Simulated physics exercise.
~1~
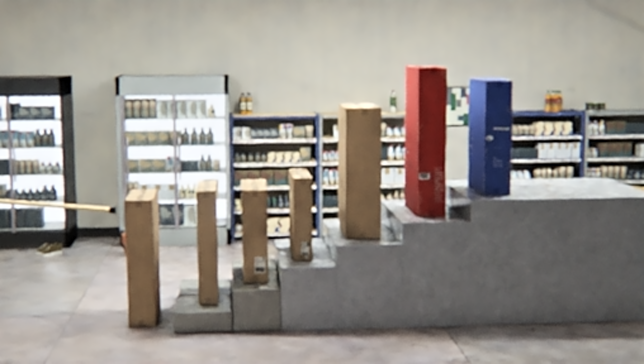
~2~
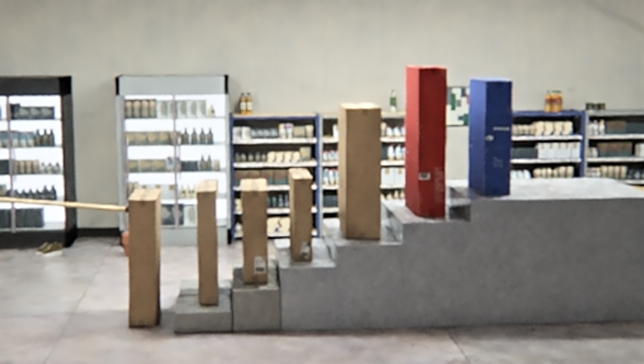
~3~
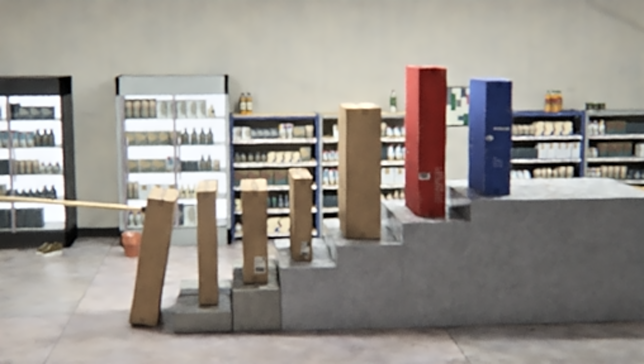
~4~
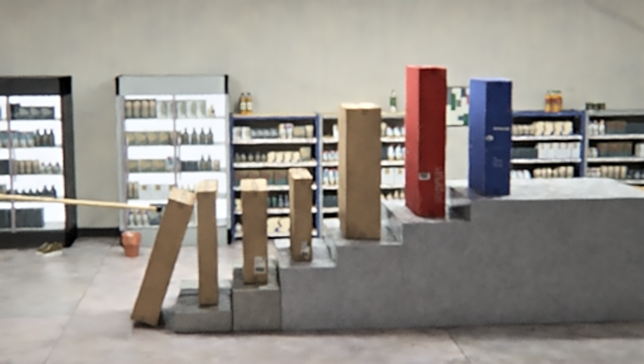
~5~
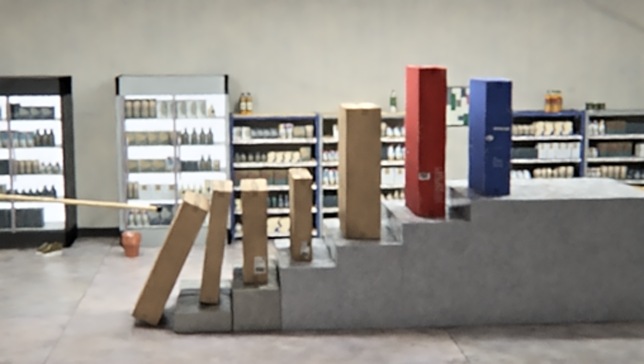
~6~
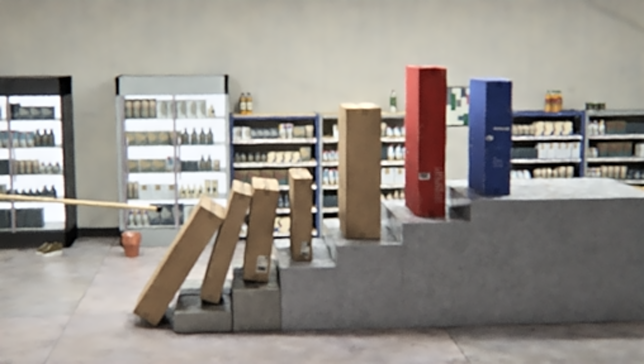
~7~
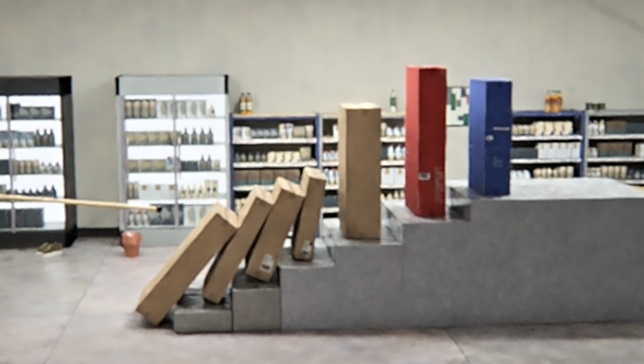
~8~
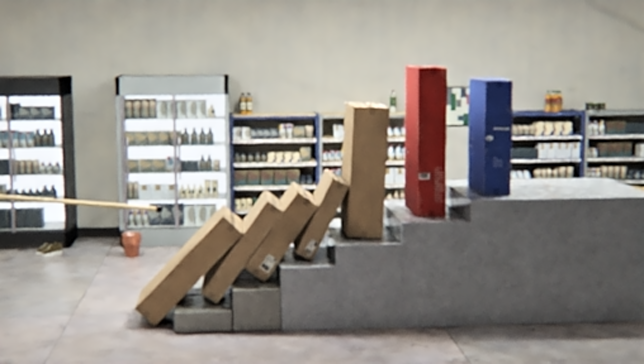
A pole tips the first tall carton, and four brown ones lean up the steps.
